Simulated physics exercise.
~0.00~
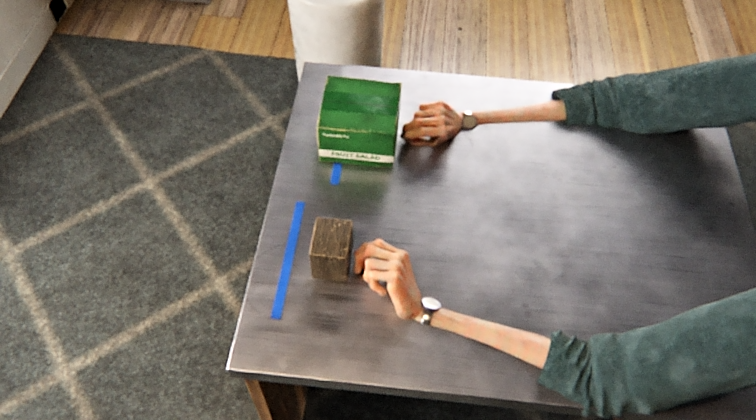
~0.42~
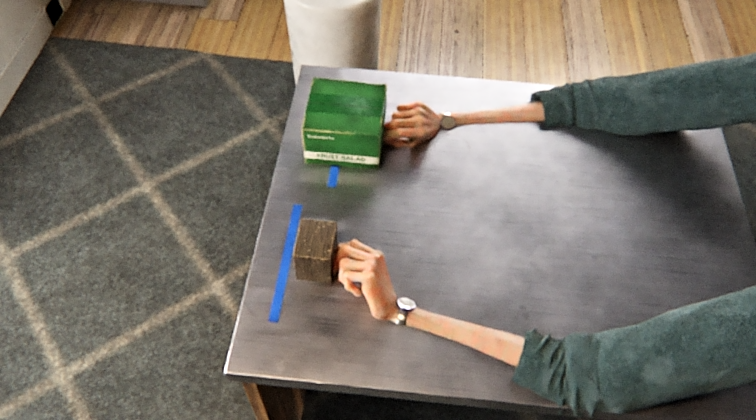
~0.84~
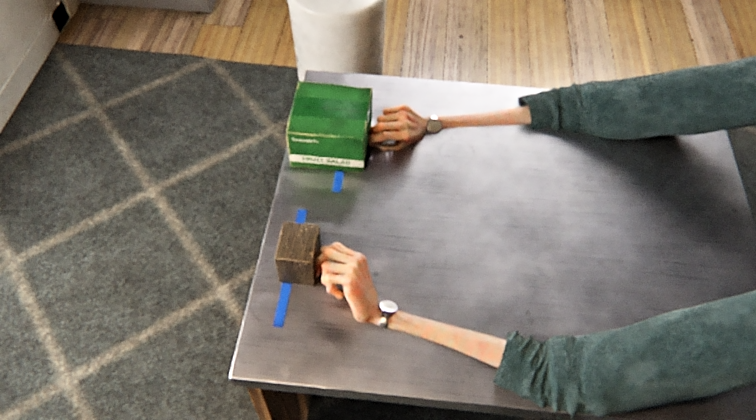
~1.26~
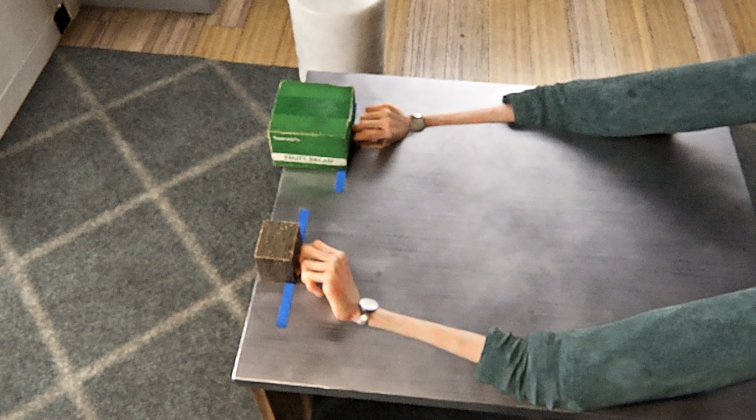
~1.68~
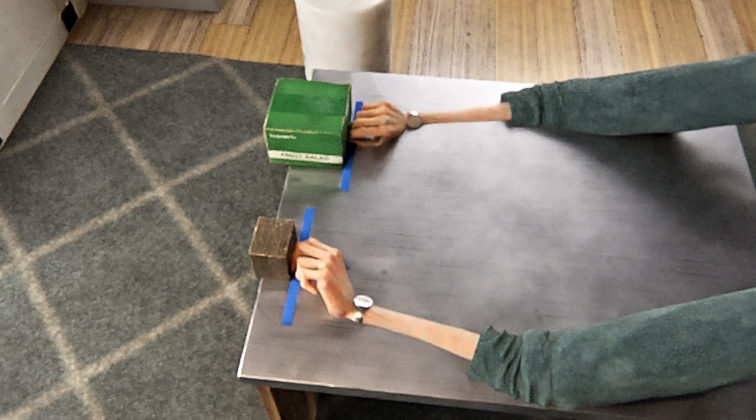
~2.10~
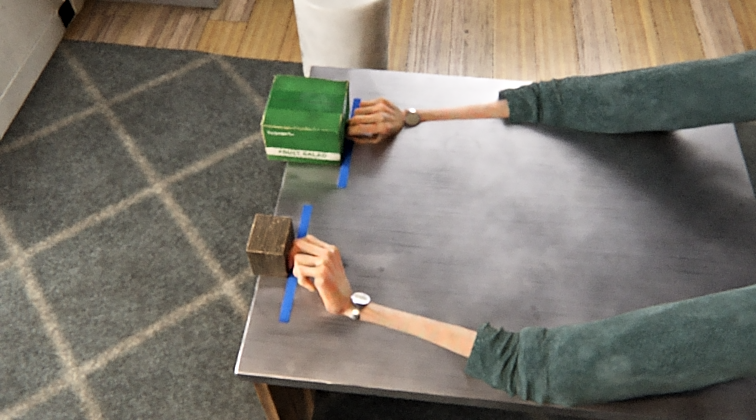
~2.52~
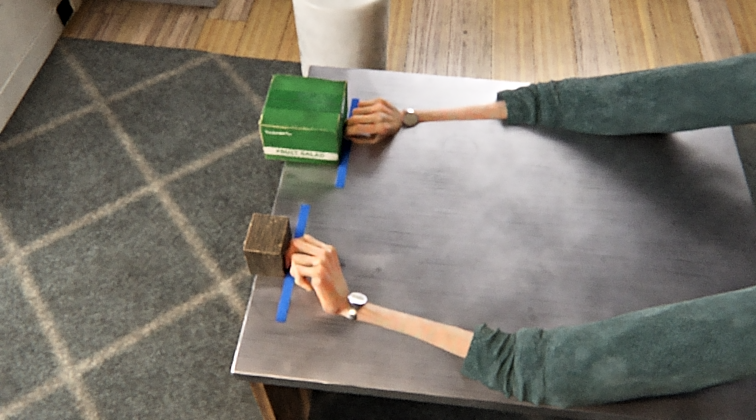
Two hands pushing a green box and a small dark block left across a table past blue tape, both staying on it.
